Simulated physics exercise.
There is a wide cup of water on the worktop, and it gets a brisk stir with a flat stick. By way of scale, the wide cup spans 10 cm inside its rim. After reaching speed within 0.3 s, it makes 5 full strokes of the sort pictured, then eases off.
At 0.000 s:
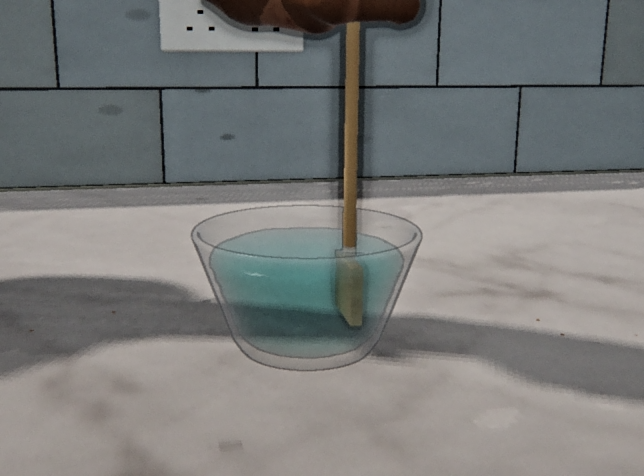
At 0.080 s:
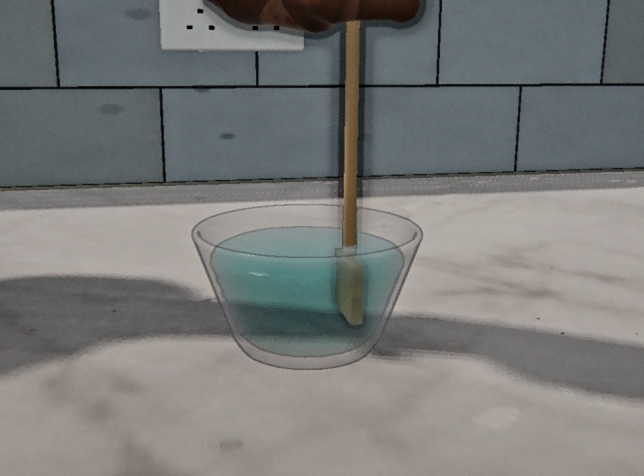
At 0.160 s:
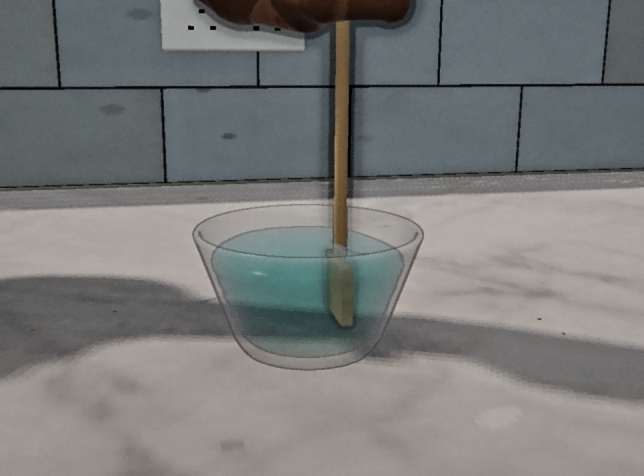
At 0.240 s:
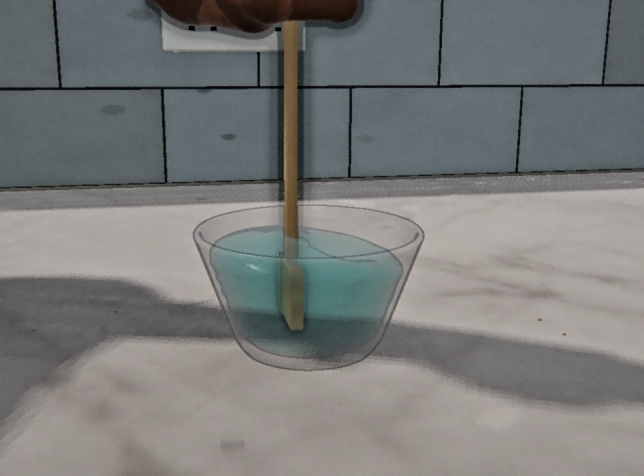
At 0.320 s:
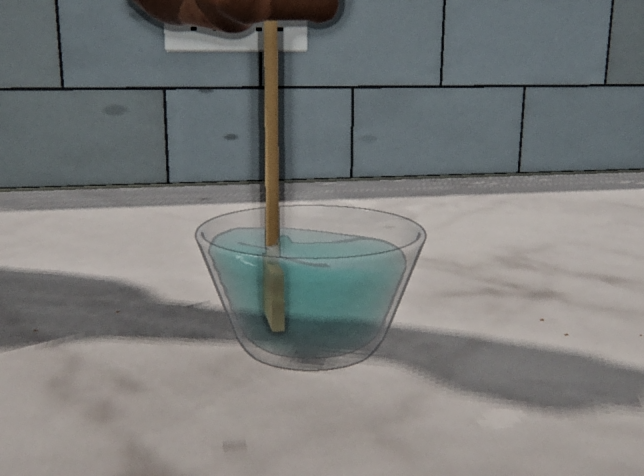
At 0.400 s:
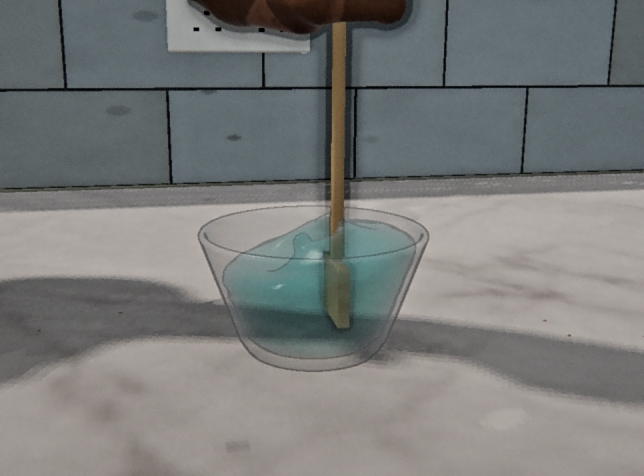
A flat wooden stick, held upright from above in a clear cup of blue-green water, stayed nearly still, then swept left and back right, leaving the water's surface sloped and rippled.
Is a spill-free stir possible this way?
No, some gets out.
After 0.75 s 6 ml is over the rim.
After 1.11 s 15 ml is over the rim.
After 1.47 s 18 ml is over the rim.
After 1.82 s 21 ml is over the rim.
In the end 22 ml is over the rim.
